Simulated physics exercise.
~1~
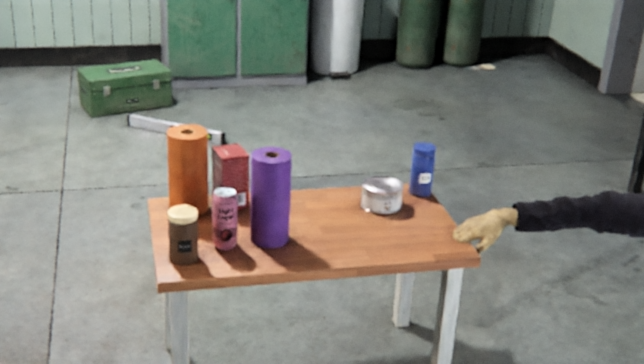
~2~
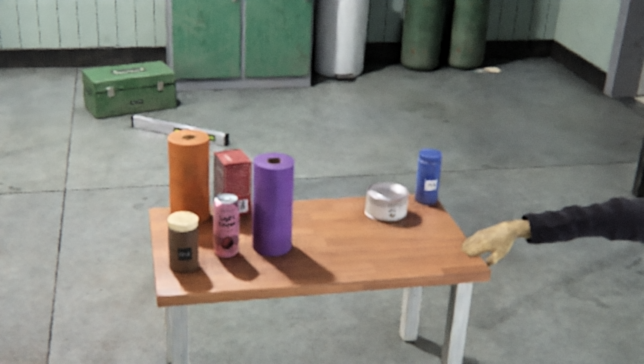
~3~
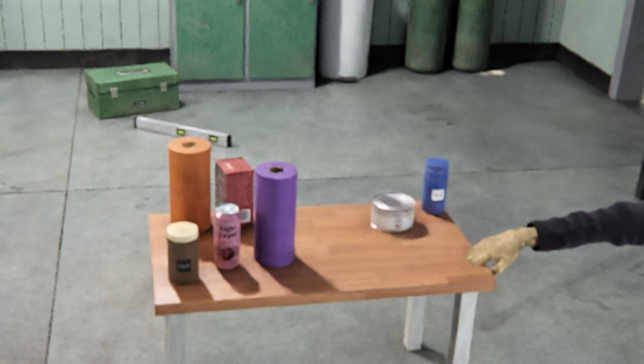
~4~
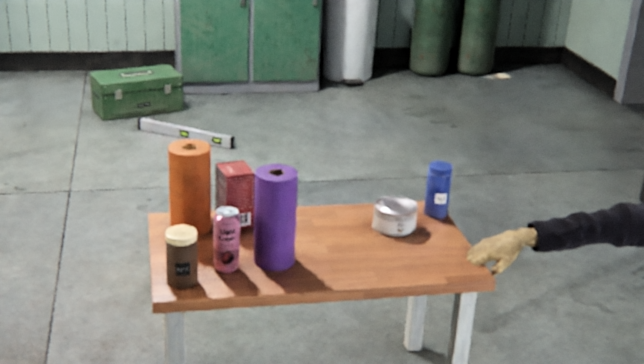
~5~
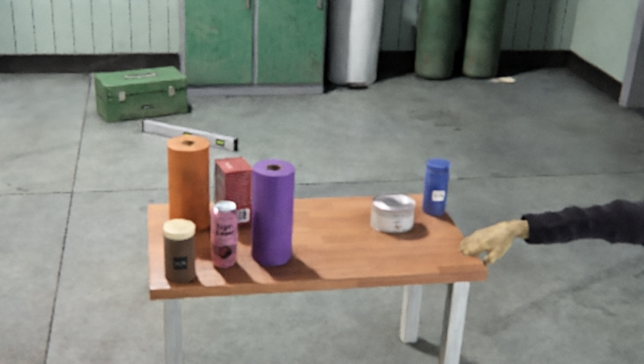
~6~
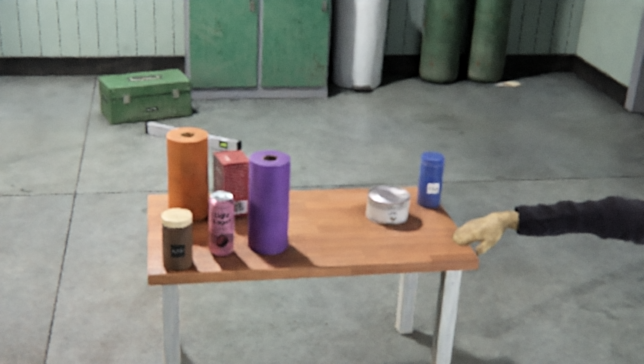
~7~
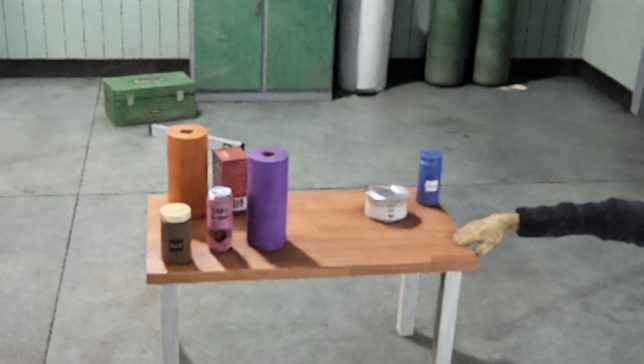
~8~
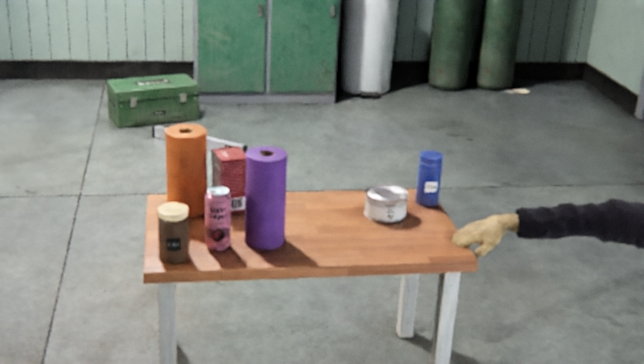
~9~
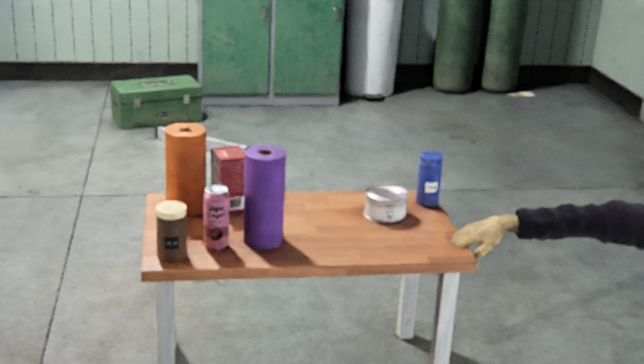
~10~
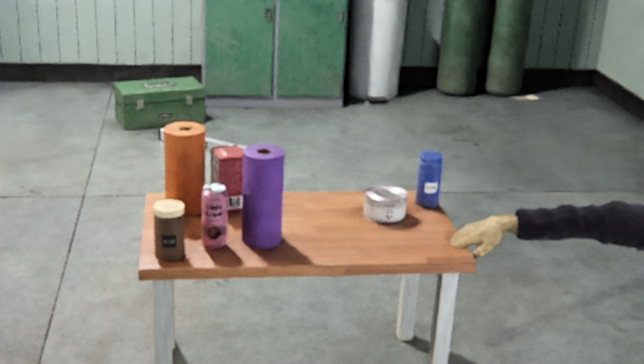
Wooden table being pulled slightly towards the viewer and pushed back by a gloved hand, its seven items all staying upright.
